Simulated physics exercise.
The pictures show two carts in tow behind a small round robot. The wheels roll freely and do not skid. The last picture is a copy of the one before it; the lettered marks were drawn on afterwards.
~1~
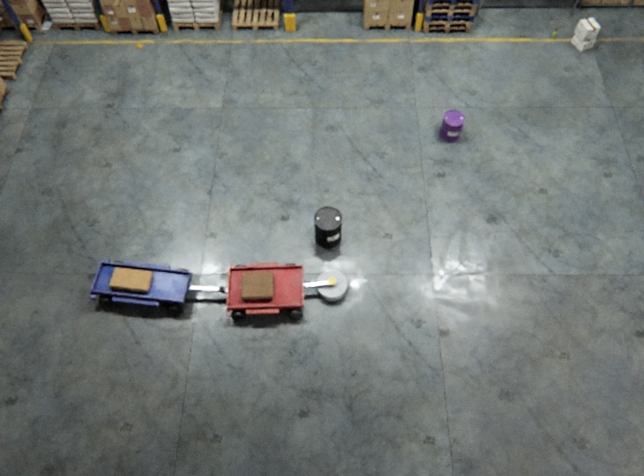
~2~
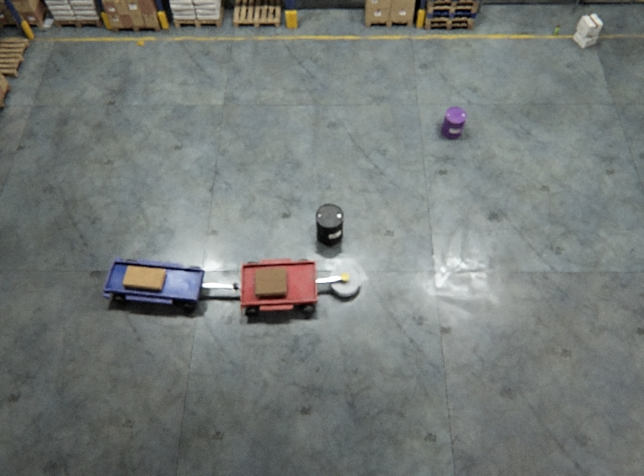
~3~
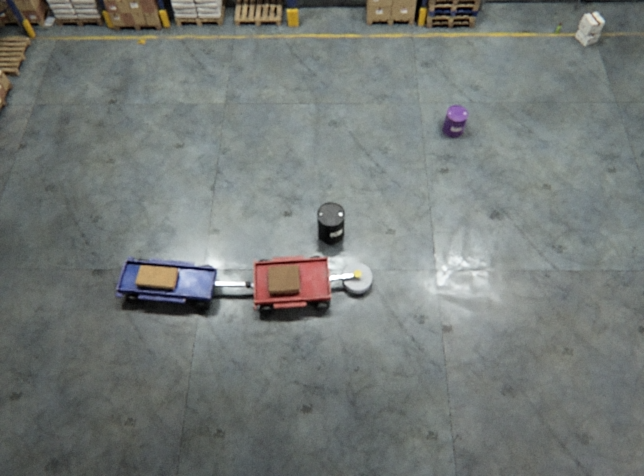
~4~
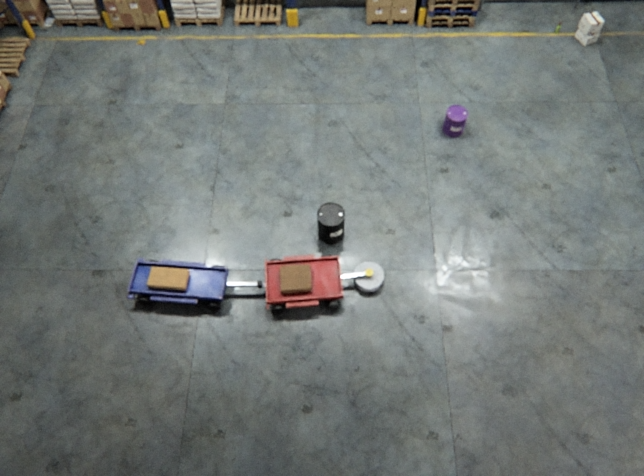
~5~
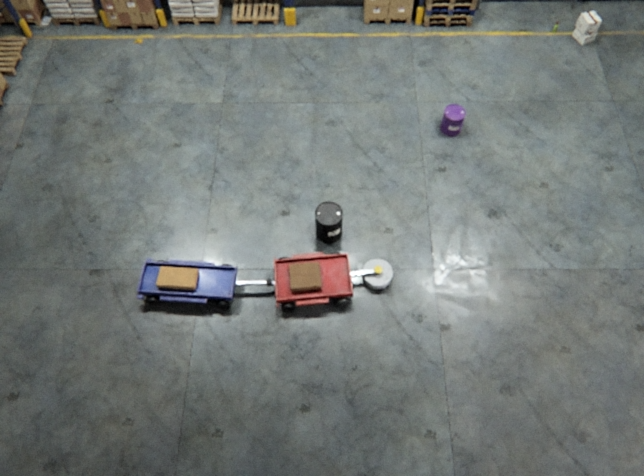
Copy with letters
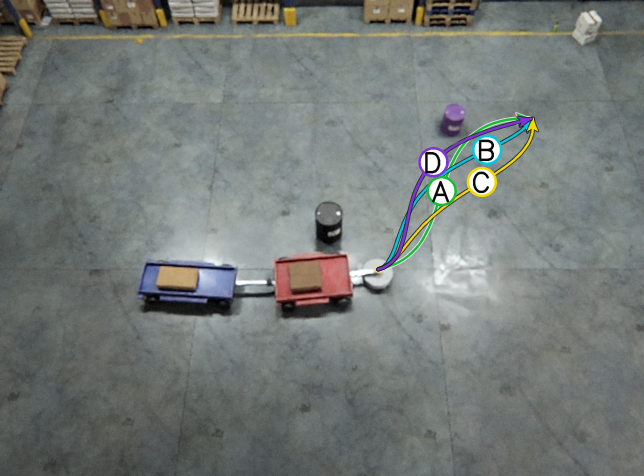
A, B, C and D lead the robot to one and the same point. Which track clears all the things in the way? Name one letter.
Take C.
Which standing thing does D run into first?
First the black drum.
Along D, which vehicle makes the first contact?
The blue cart touches first.
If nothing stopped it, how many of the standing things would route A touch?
One.
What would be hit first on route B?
It meets the black drum.
On the marked copy, A from (378, 269) via (447, 175) to (529, 118); B from (378, 269) via (439, 177) to (532, 119); C from (378, 269) via (466, 192) to (533, 118); D from (378, 269) via (431, 165) to (531, 119).
Following C. Soon after the start, robot (438, 215), last cart (276, 277).
Later, robot (504, 171), last cart (365, 249).
In the end, robot (531, 123), last cart (428, 215); nothing has been touched.
As for the rest, A meets the purple keg; B meets the black drum; D meets the black drum and purple keg.
